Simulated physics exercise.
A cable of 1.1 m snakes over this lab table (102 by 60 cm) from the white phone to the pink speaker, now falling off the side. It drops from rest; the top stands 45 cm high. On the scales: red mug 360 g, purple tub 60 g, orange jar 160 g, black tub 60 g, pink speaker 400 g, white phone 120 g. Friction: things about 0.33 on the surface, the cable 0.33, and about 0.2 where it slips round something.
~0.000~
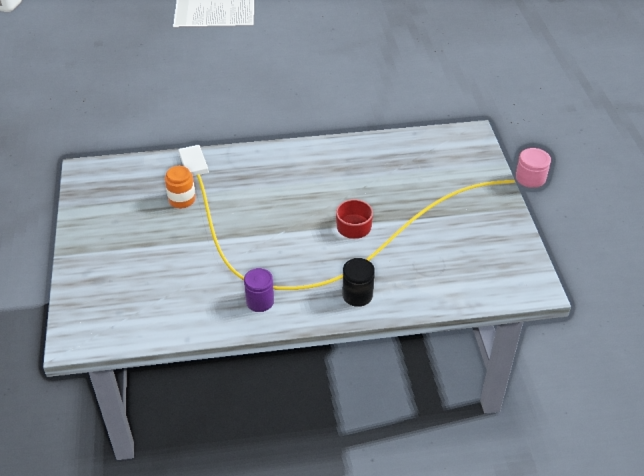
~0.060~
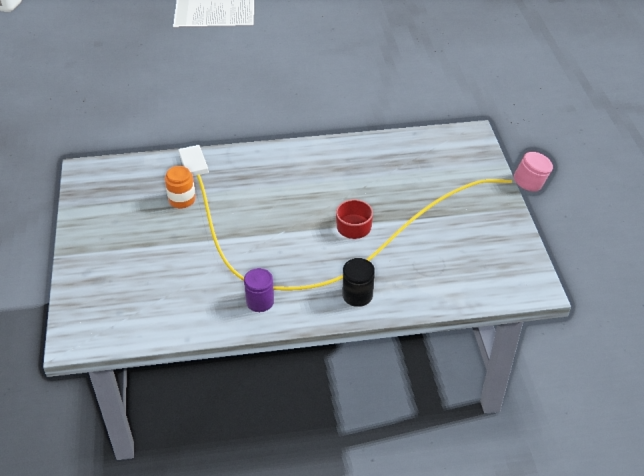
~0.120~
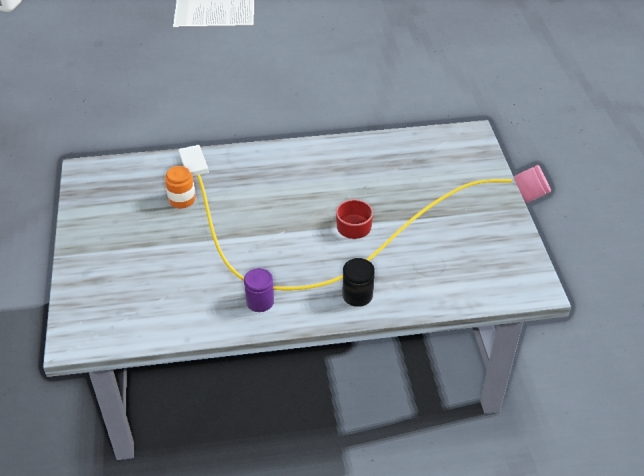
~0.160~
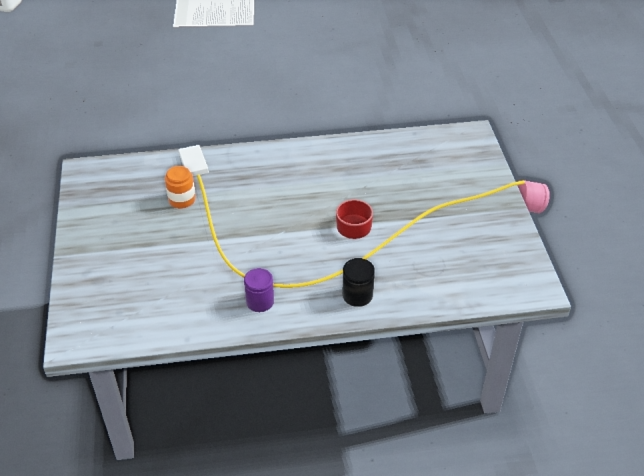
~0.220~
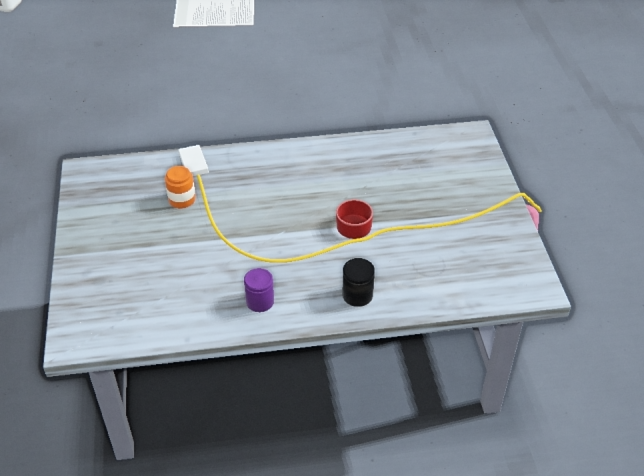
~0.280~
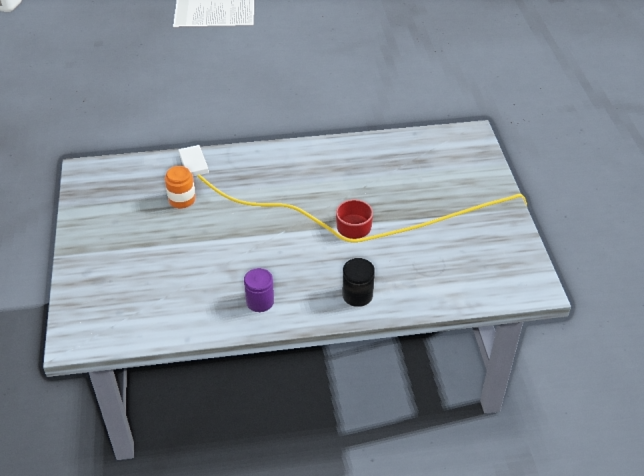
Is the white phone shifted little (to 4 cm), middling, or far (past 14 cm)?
Result: White phone reaches the top band.
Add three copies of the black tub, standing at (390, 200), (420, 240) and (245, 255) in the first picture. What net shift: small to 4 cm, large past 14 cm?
In turn: Small, small, large.
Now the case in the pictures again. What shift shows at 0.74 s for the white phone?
About: White phone 50 cm.
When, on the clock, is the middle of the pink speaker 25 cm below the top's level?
About: 0.30 s.
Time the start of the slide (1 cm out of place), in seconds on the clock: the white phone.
About: White phone 0.32 s.
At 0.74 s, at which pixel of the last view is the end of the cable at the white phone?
Around (404, 257).
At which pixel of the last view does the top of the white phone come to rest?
Near (397, 256).
At 0.5 s, the cable's tail end at (324, 226); white phone 32 cm off its start, red mug 6 cm off its start, pink speaker over the edge.
At 0.7 s, the cable's tail end at (404, 257); white phone 51 cm off its start, red mug 6 cm off its start, pink speaker over the edge.
At 1.0 s, the cable's tail end at (420, 261); white phone 55 cm off its start at (397, 256), red mug 6 cm off its start at (364, 193), pink speaker over the edge.
At 1.2 s, the cable's tail end at (420, 261); white phone 55 cm off its start, red mug 6 cm off its start, pink speaker over the edge.
At 2.4 s, the cable's tail end at (420, 261); white phone 55 cm off its start at (397, 256), red mug 6 cm off its start at (364, 193), pink speaker over the edge.
